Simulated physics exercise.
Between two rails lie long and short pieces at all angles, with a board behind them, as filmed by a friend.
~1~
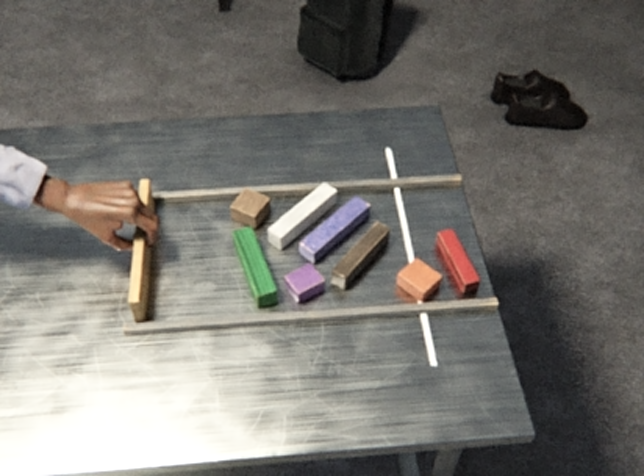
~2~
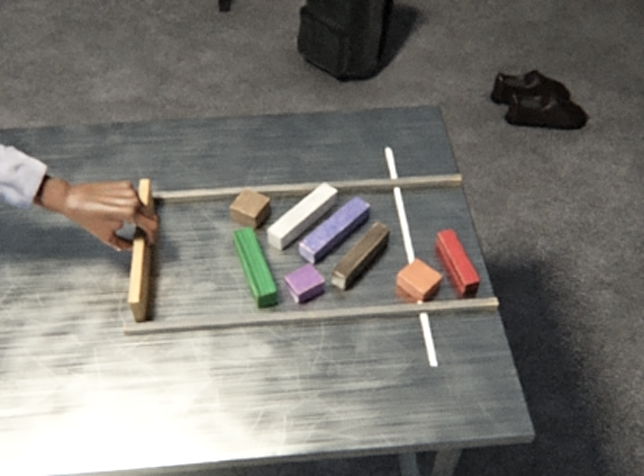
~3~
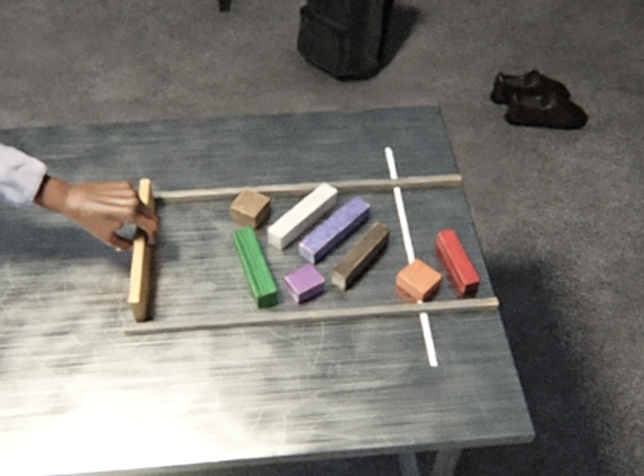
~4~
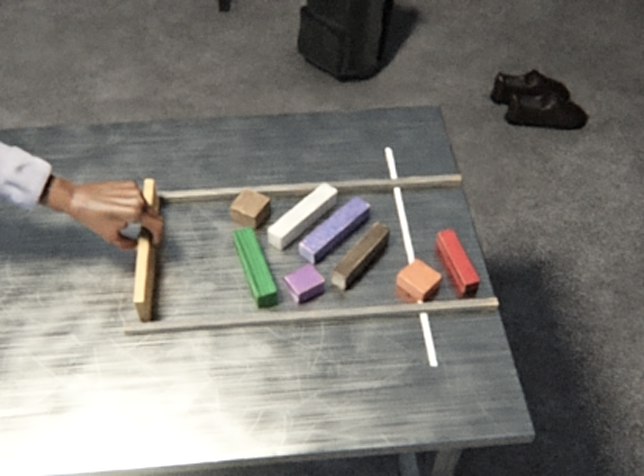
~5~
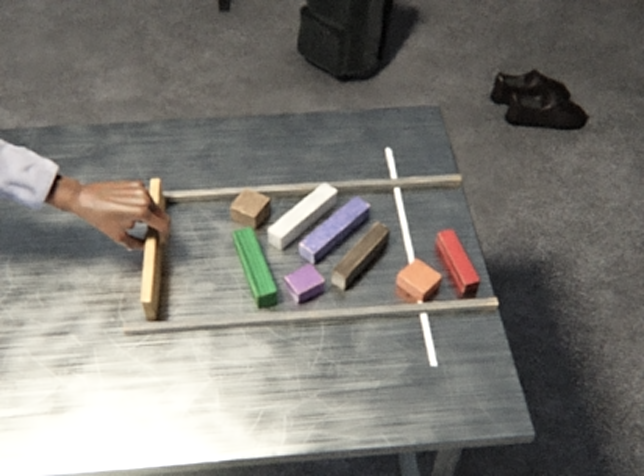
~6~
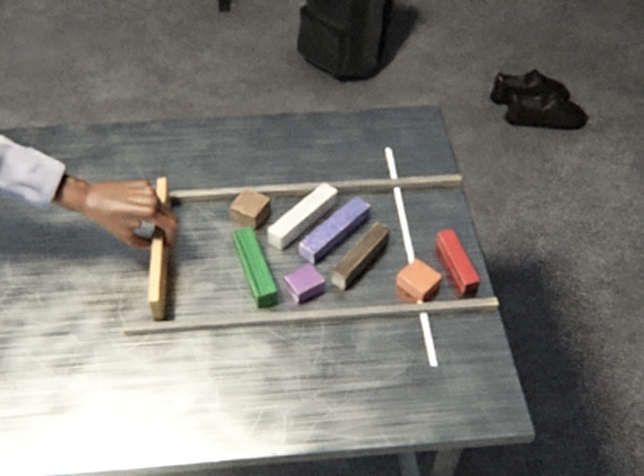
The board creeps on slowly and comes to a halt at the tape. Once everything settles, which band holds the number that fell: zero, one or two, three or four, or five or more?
The push clears one or two off the end, I'd bet.
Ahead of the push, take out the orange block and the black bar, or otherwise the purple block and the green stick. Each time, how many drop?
I'd say 0 the first time and 0 the second time.
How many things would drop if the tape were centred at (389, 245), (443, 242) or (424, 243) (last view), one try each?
1, 4, 3.
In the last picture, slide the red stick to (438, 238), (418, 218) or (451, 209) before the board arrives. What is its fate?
Spot by spot, it slips away; slips away; slips away.
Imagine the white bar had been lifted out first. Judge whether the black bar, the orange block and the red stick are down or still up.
Outcome for the black bar: It stays; for the orange block: It drops; for the red stick: It drops.
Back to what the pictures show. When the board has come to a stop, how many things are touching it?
It adds up to 2.
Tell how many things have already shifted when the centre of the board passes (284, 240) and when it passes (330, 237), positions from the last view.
So far 6, and 7 at the second.
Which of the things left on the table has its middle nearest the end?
Black bar.
Soon after, none off yet; red stick at rest near (458, 261); orange block at rest near (419, 280); black bar at rest near (361, 255).
In the end, the number that fall off is one or two; gone, orange block and red stick.
